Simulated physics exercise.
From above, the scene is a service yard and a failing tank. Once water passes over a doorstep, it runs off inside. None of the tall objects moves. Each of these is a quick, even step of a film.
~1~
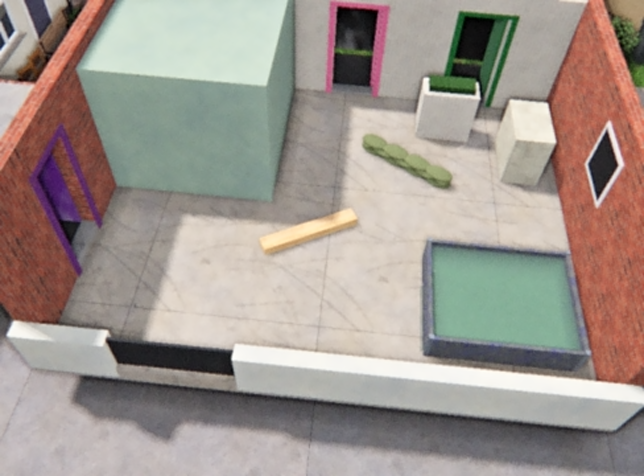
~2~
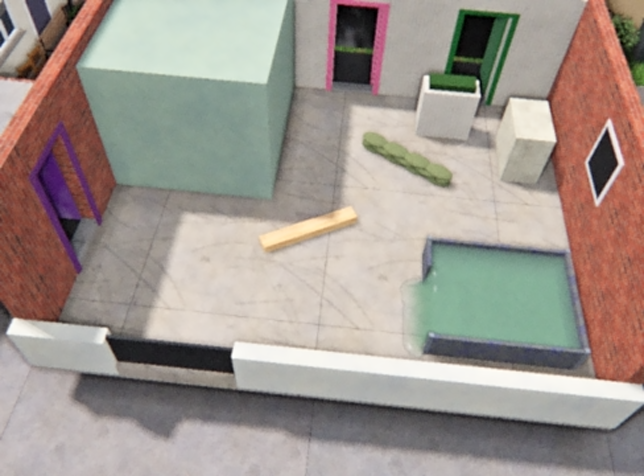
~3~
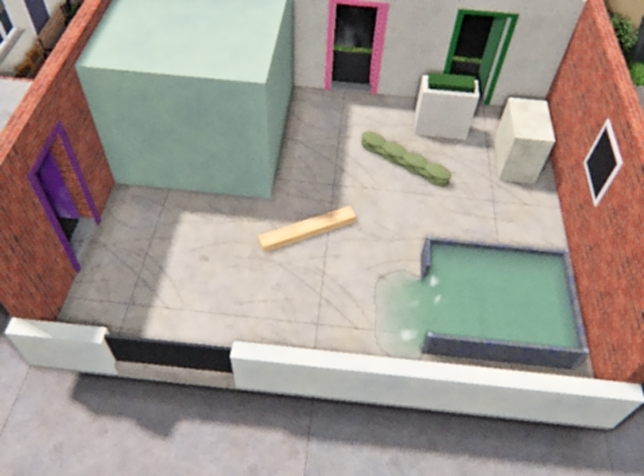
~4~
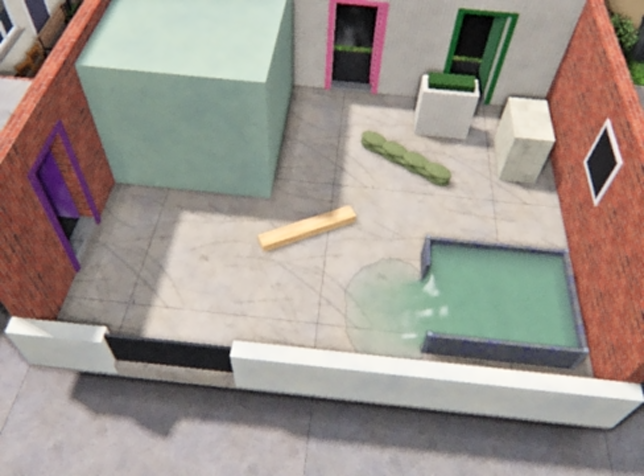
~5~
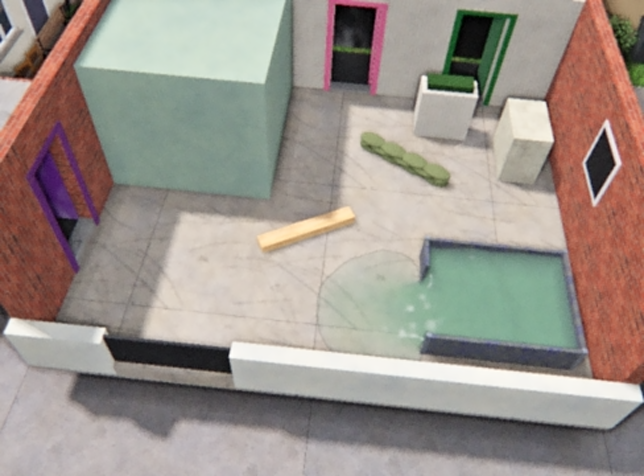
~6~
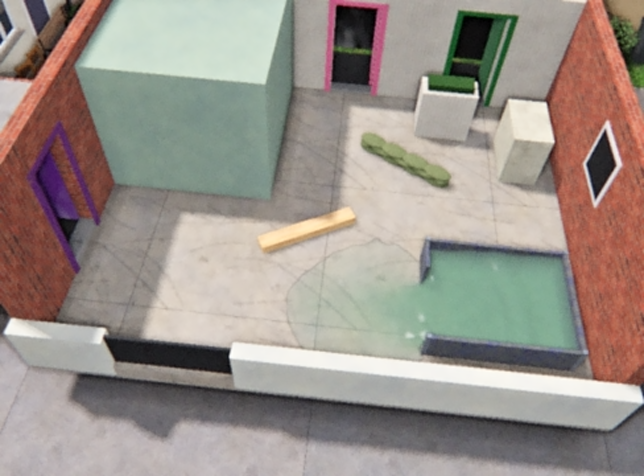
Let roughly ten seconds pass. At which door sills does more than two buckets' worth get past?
The pink door passes two buckets or less; the green door passes two buckets or less; the purple door passes two buckets or less.
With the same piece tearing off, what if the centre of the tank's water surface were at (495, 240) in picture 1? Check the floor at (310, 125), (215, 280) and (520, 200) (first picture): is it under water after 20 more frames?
First one gets inundated, next one gets inundated, last one stays unwetted.
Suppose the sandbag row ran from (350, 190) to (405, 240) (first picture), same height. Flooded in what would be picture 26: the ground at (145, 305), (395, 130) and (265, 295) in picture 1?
Going point by point, I'd say waterlogged, then left untouched, then waterlogged.
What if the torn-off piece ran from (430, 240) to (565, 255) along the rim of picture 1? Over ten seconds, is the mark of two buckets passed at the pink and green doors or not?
Result - pink: Clears the line; green: Clears the line.
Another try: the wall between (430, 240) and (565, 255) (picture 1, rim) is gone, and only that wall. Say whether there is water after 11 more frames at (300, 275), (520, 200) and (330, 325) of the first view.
Respectively: Parched, drenched and parched.
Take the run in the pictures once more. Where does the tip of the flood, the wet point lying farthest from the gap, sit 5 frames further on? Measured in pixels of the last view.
Farthest reach: About (177, 315).
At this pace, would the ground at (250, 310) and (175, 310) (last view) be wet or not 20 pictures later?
Point one: Swamped. Point two: Swamped.
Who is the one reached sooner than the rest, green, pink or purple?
Going by the pictures, it would be the one in purple.
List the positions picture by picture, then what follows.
The first frame shows the tank at (502, 296) is whole and still.
In the second frame, the front is at (416, 351), out from the gap at (428, 311).
In the third frame, water pours out at (426, 312) and has run to (382, 285).
In the fourth frame, water pours out at (426, 311) and has run to (353, 287).
In the fifth frame, the front is at (326, 286), out from the gap at (425, 313).
In the sixth frame, the front is at (297, 289), out from the gap at (426, 313).
A moment on, water covers 20 % of the floor; the pink door not reached, the green door not reached, the purple door not reached.
Next, water covers 30 % of the floor; the pink door not reached, the green door not reached, the purple door not reached.
Then, water covers 40 % of the floor; the pink door not reached, the green door not reached, the purple door wet at the sill, nothing in.
Later, water covers 45 % of the floor; the pink door not reached, the green door not reached, the purple door wet at the sill, nothing in.
In the end, water covers 70 % of the floor; the pink door not reached, the green door not reached, the purple door wet at the sill, nothing in.
